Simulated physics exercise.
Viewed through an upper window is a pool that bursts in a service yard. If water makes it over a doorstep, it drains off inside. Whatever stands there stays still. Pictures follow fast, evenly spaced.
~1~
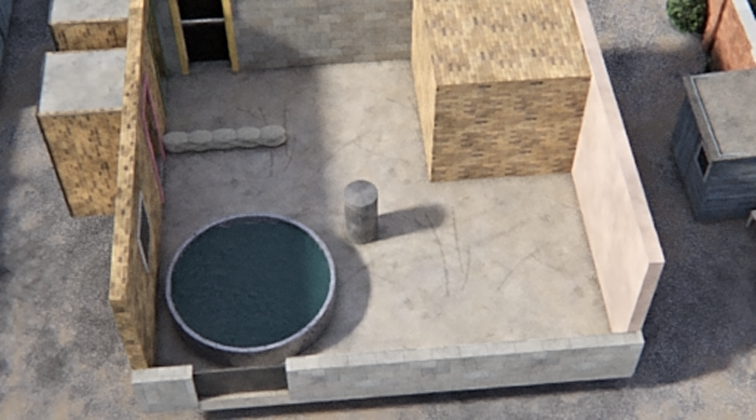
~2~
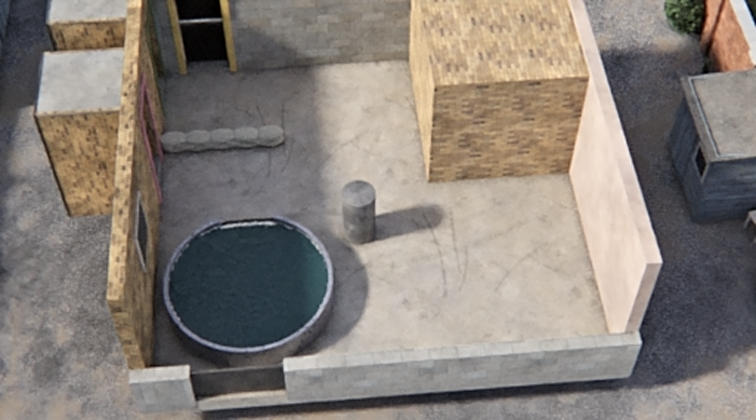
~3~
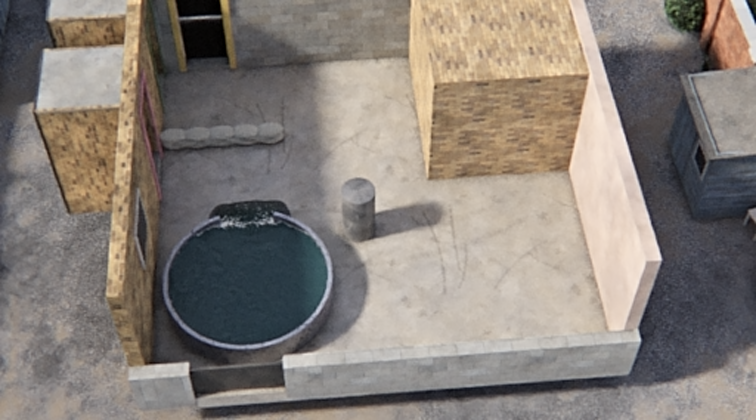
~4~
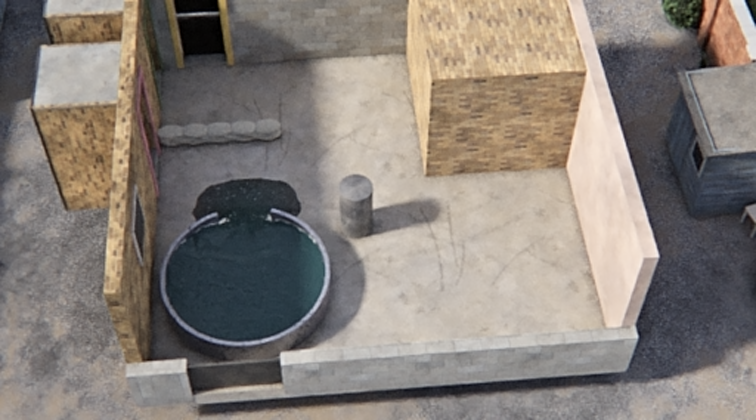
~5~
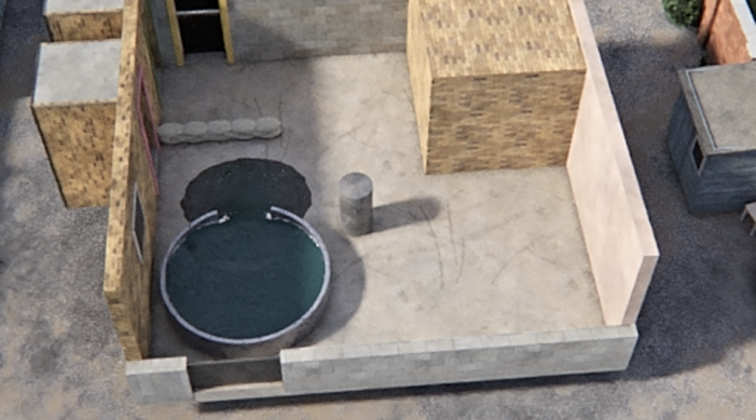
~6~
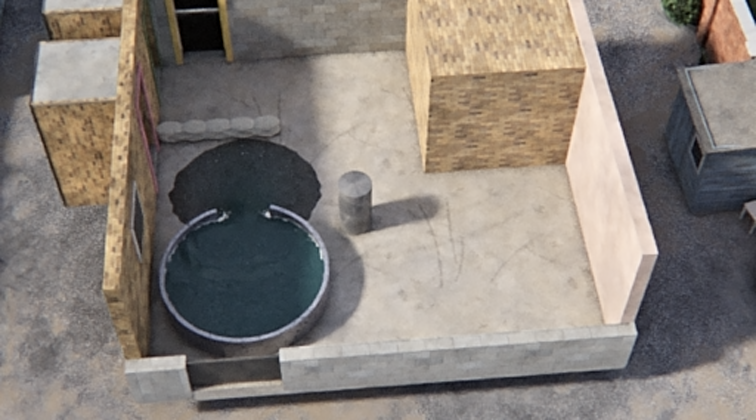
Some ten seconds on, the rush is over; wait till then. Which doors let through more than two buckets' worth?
Pink door: Up to two buckets, yellow door: Up to two buckets, green door: Up to two buckets.
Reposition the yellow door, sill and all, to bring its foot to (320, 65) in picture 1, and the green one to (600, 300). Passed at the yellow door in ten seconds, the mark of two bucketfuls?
Well, in that case the yellow door comes up short.
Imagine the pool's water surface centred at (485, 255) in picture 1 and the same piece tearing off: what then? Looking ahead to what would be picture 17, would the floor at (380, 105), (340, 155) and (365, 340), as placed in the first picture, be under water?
Going through the three places: Out of reach, in the spill, out of reach.
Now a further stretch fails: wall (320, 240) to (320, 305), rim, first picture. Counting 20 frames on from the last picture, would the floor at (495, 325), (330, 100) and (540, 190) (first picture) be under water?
The three spots, in order, are inundated, spared and inundated.
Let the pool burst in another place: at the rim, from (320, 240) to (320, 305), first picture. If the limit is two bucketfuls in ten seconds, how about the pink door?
Result for the pink door: It lets in too little.
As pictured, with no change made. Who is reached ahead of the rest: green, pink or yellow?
I'd say the pink-painted one.
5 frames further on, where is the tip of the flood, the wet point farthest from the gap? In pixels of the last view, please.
Somewhere close to (306, 106).
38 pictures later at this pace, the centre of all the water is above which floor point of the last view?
Near (262, 216).
A moment on, water covers 15 % of the floor; the pink door wet at the sill, nothing in, the yellow door not reached, the green door not reached.
Next, water covers 25 % of the floor; the pink door wet at the sill, nothing in, the yellow door not reached, the green door not reached.
Then, water covers 30 % of the floor; the pink door wet at the sill, nothing in, the yellow door not reached, the green door wet at the sill, nothing in.
Later, water covers 50 % of the floor; the pink door under two buckets in, the yellow door wet at the sill, nothing in, the green door wet at the sill, nothing in.
In the end, water covers 80 % of the floor; the pink door under two buckets in, the yellow door wet at the sill, nothing in, the green door wet at the sill, nothing in.
